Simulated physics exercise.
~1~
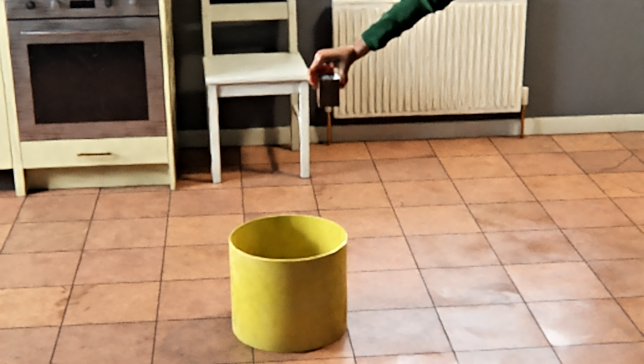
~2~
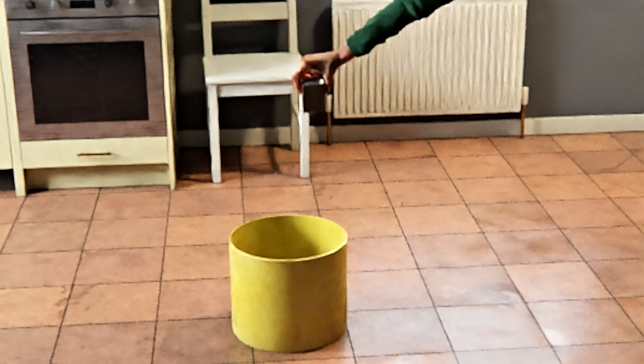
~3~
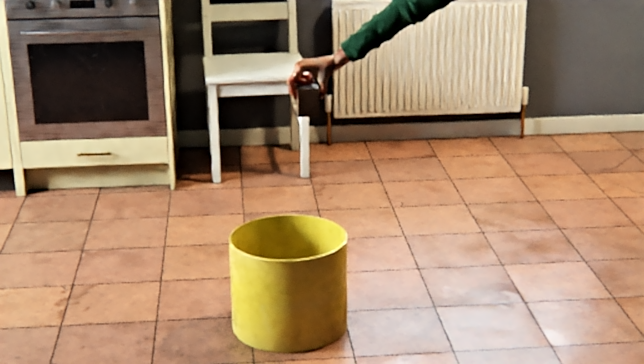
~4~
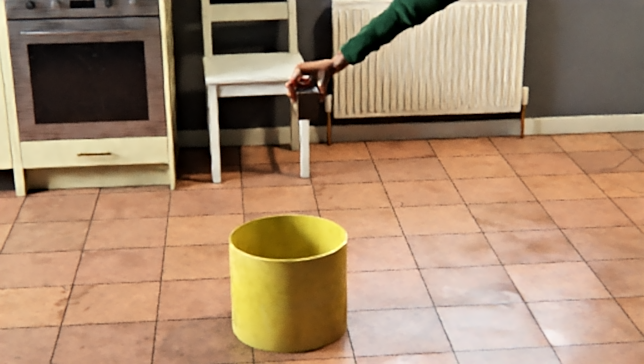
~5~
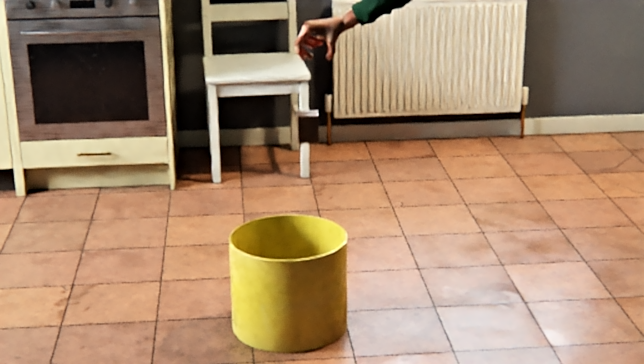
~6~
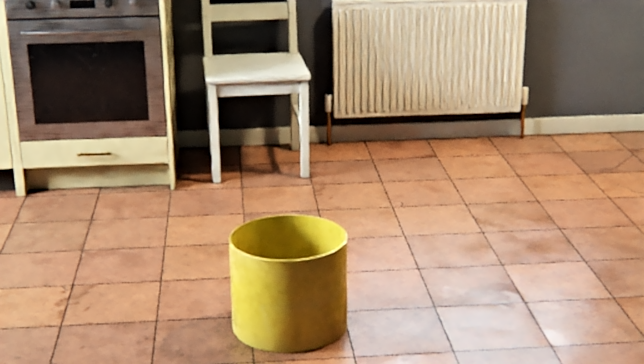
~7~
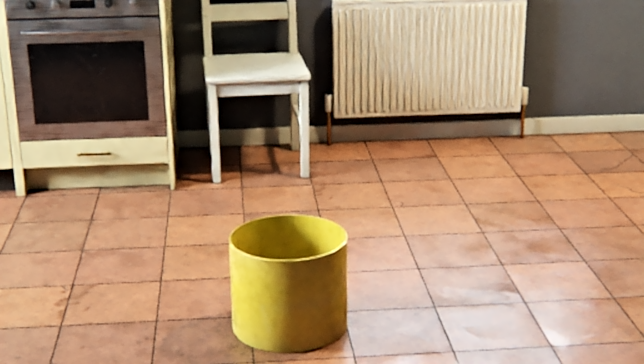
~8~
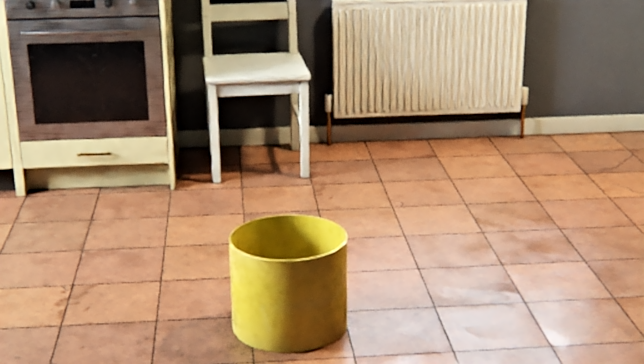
A small object is released by a hand above a yellow bin and disappears inside.
